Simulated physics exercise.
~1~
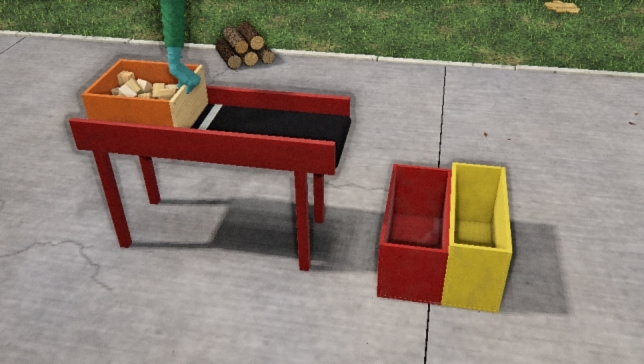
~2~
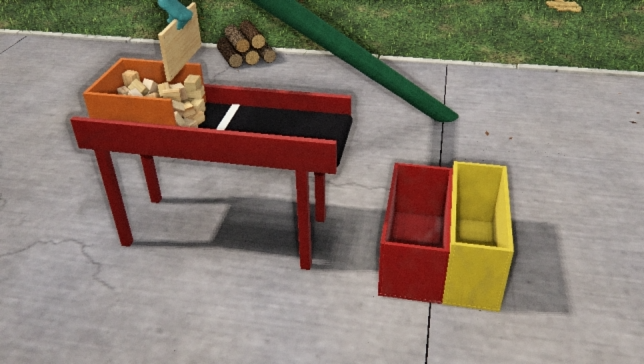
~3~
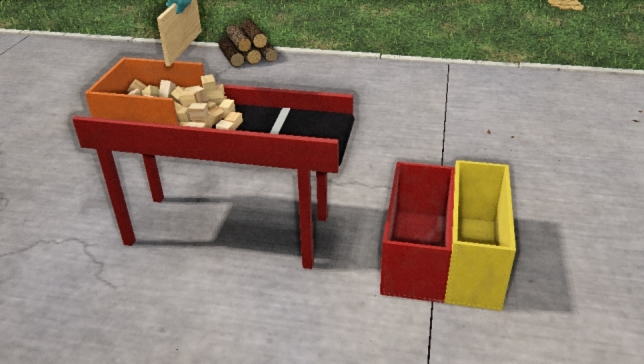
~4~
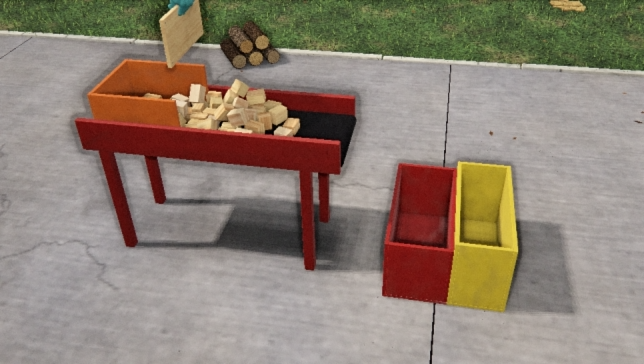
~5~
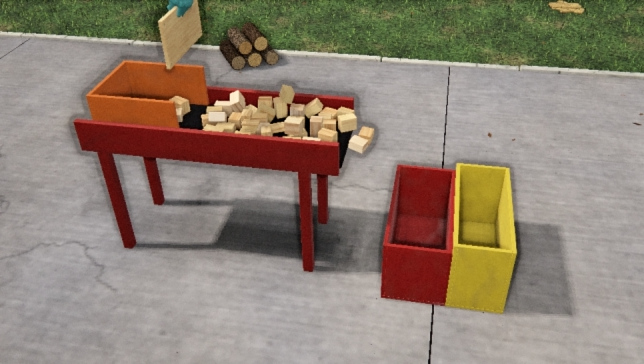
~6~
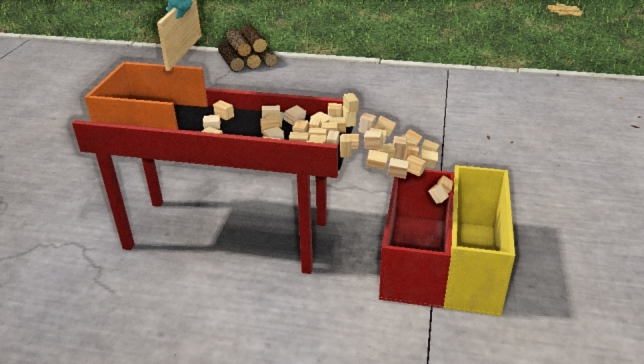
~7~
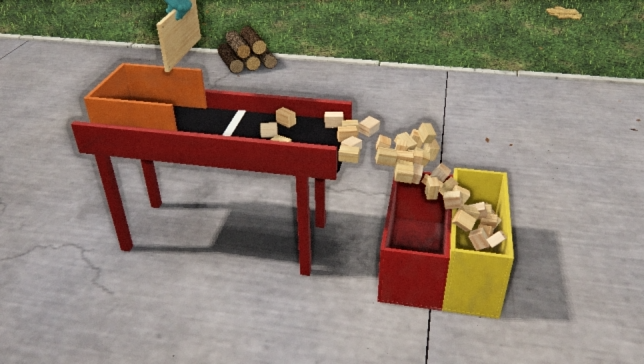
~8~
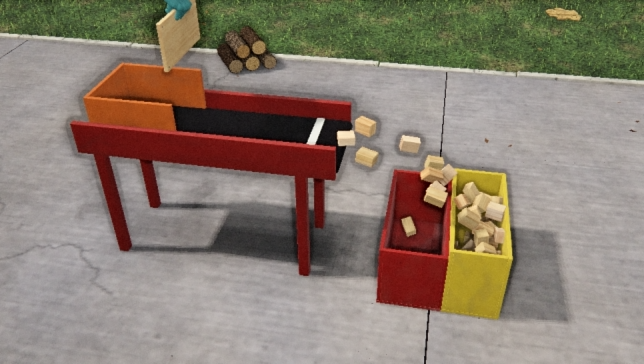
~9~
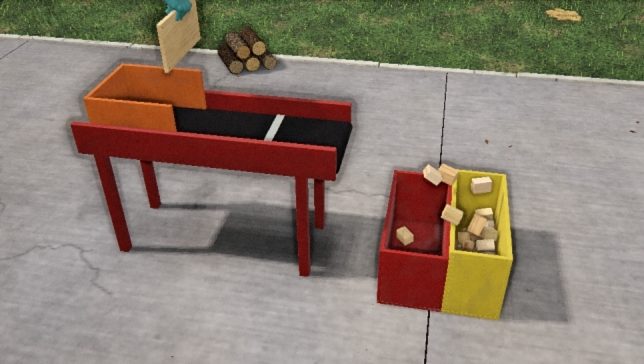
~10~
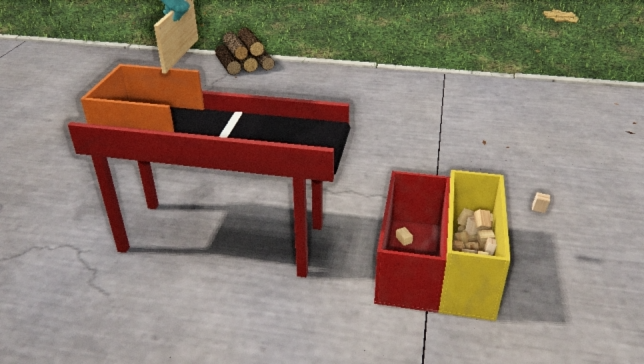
A black belt with a white stripe runs rightward along a red-sided table on a paved yard, seen from above by a slightly swaying camera. An orange pen of pale wooden blocks sits at its left end, a red tub and a yellow bin stand on the ground to the right, and logs lie by the grass behind. A teal gripper lifts the pen's end panel, and the blocks spill out, spread along the belt and fly off its end. Most drop into the yellow bin, while one lies in the red tub and another ends on the paving beyond.
